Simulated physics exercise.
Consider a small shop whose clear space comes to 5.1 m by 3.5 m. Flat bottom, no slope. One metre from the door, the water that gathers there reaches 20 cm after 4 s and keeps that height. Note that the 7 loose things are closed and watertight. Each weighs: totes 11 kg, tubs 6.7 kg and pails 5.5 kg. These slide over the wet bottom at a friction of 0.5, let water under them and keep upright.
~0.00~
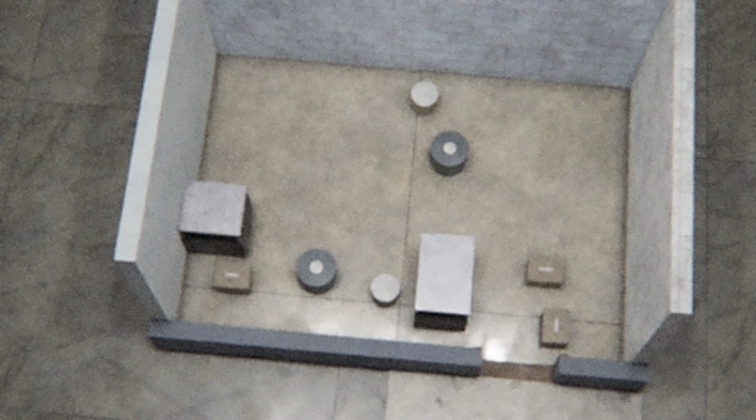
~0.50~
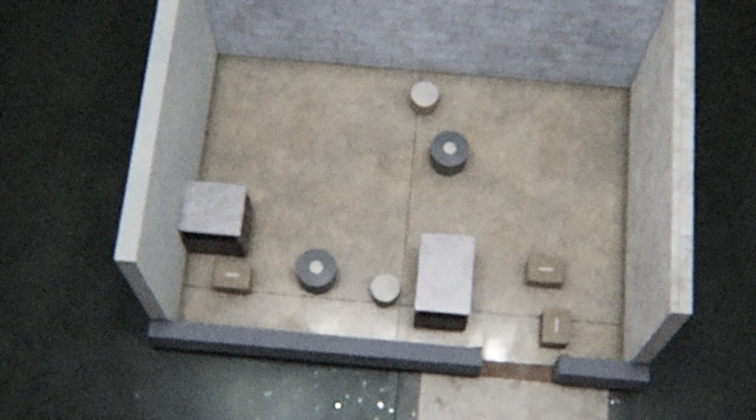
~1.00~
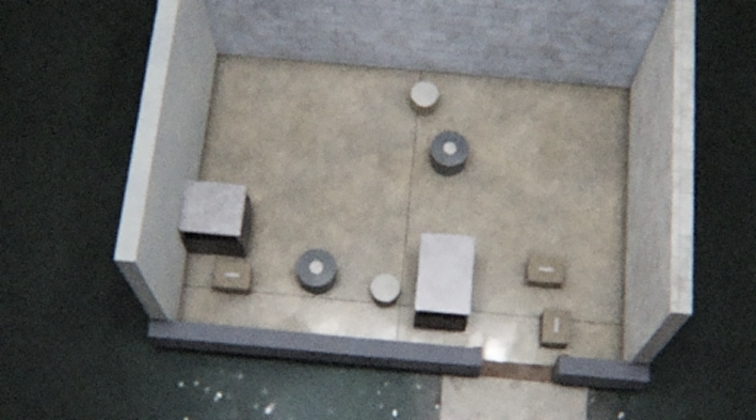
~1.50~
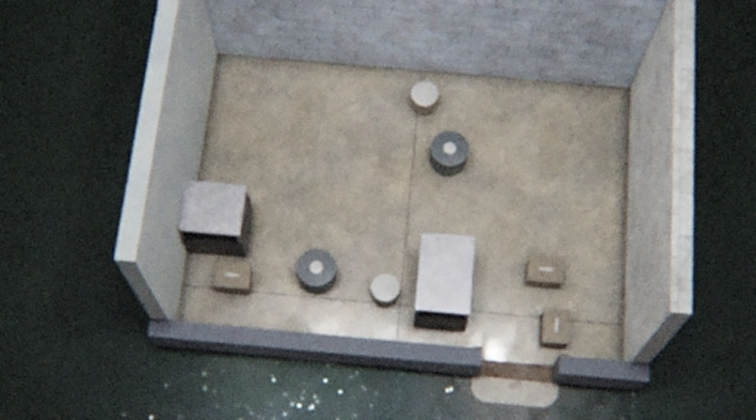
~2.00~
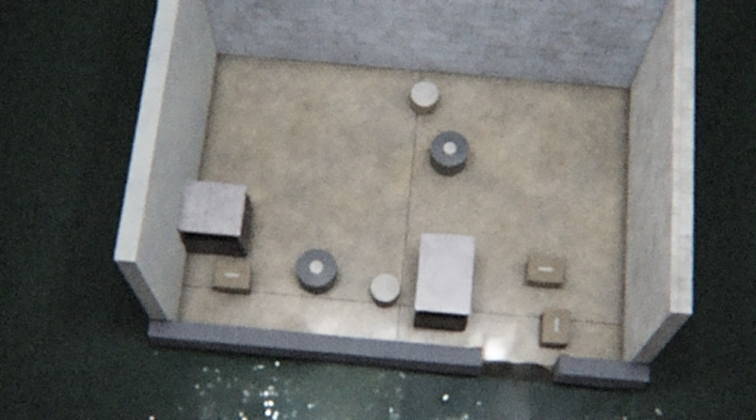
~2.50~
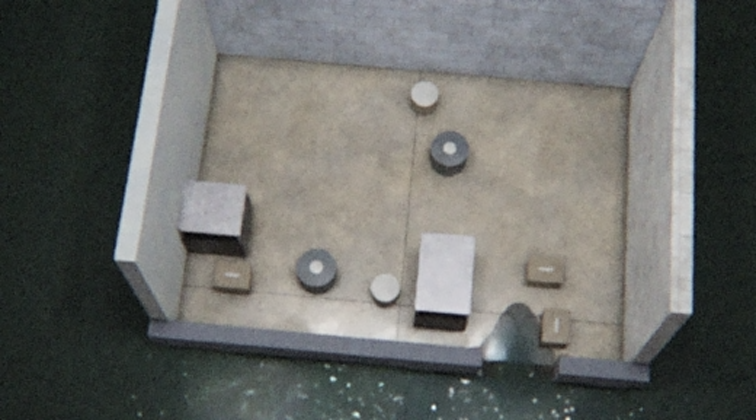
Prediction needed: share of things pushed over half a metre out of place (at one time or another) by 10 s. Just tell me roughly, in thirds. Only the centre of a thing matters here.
The moved part is mid-sized, a third to two thirds.
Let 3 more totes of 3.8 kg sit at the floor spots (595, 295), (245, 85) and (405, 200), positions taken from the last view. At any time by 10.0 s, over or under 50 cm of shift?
Above the limit, then inside the limit, then inside the limit.
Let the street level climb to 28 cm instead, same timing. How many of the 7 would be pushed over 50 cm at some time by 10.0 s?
Count: 4.
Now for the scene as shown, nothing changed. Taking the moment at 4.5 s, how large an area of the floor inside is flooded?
My estimate is roughly 4.0 m2.
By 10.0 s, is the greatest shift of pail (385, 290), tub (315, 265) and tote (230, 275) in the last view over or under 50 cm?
One by one in that order: Below; below; below.
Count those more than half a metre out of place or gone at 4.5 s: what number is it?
The answer is 0.
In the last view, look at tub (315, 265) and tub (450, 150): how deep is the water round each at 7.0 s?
About 0 and 3 cm.
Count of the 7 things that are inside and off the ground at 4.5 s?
Just then, the number is 0.
After 3.5 s 0 of 7 are over 50 cm from their spots; 0 afloat.
After 4.5 s 0 of 7 are over 50 cm from their spots; 0 afloat.
After 7.0 s 2 of 7 are over 50 cm from their spots; 0 afloat.
After 10.0 s 4 of 7 are over 50 cm from their spots, and 4 have been at some point; 1 afloat.
